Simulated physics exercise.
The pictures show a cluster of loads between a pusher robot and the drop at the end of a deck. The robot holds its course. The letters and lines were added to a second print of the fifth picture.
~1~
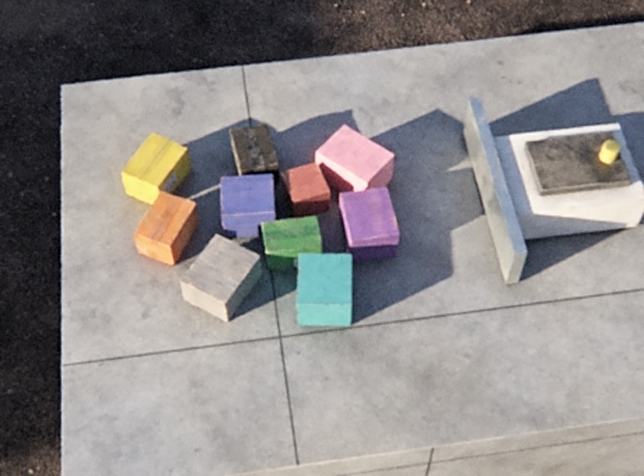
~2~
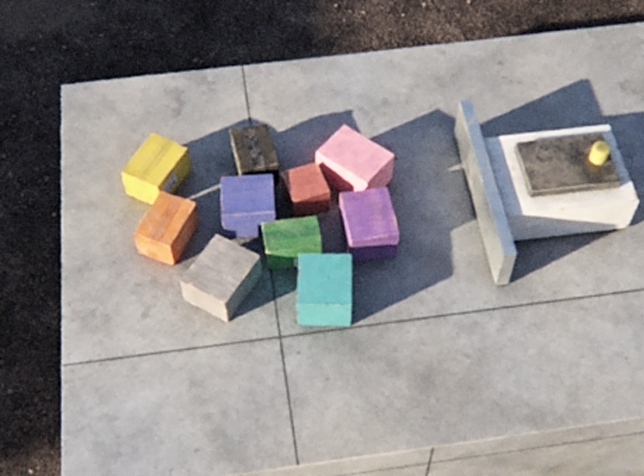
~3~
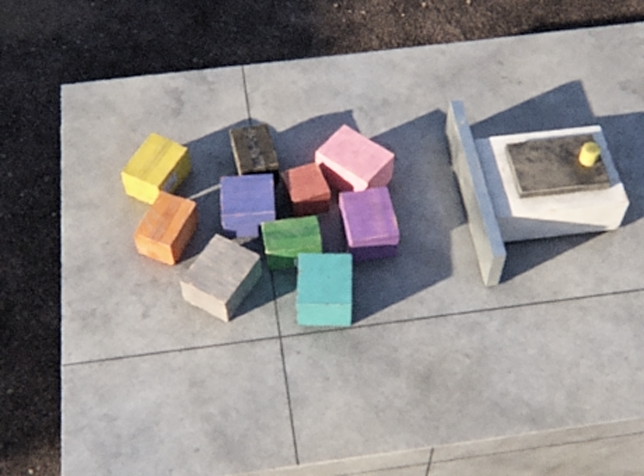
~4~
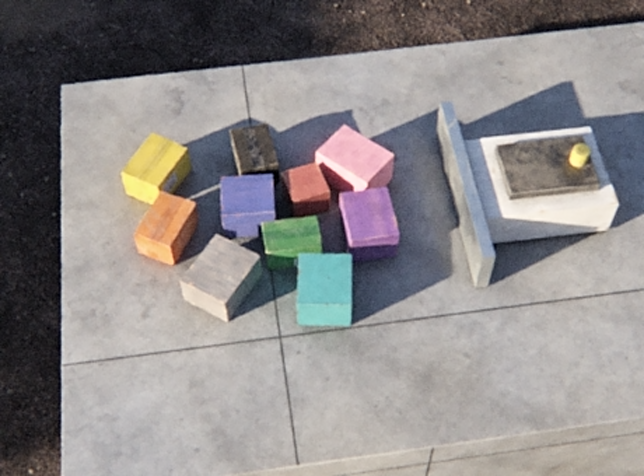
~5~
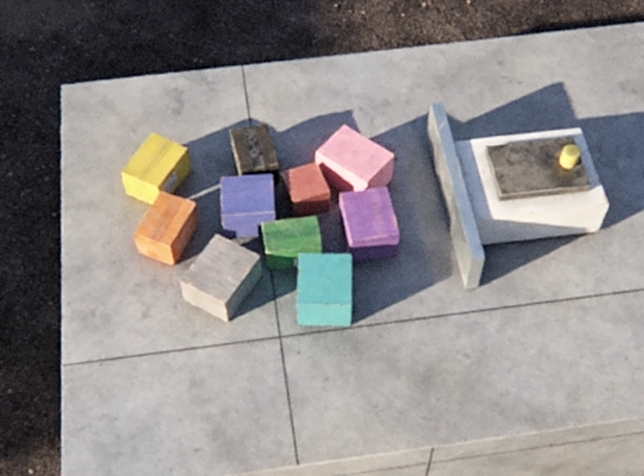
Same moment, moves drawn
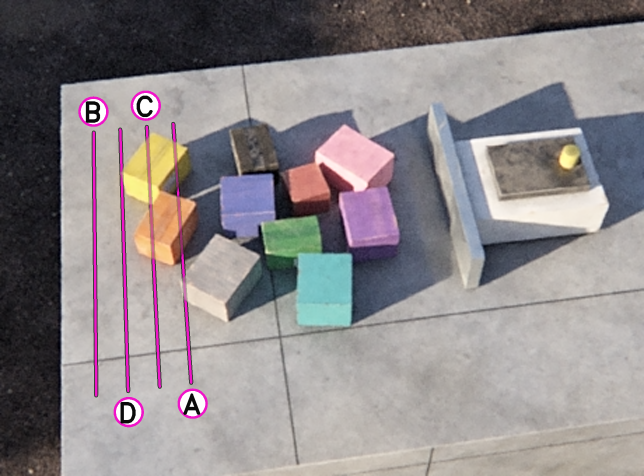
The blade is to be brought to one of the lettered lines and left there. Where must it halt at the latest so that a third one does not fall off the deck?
A is the last line within the limit.
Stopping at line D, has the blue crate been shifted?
Yes.
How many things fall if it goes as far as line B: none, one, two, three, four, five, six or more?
By then, six or more.
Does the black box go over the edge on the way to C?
No.
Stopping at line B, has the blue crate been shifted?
Yes.
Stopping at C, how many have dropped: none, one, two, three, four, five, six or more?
By then, three.
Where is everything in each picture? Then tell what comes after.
In the first frame, blue crate (249, 206); pink crate (355, 165); black box (255, 157).
In the second frame, robot (560, 165); orange parcel (167, 228).
In the third frame, robot (549, 166); turquoise crate (324, 289).
In the fourth frame, robot (540, 167); red crate (305, 191).
In the fifth frame, robot (530, 168); grey crate (222, 278); blue crate (249, 206); pink crate (355, 165).
On the marked copy, A at (181, 242); B at (95, 252); C at (153, 245); D at (124, 249).
Following A. Soon after the start, robot (432, 180); pink crate (309, 160); blue crate (240, 208).
Later, robot (332, 192); orange parcel (108, 247); yellow parcel (128, 175).
In the end, robot (258, 201); yellow parcel over the edge; orange parcel over the edge; two fallen.
As for the rest, B drops seven; C drops three; D drops six.
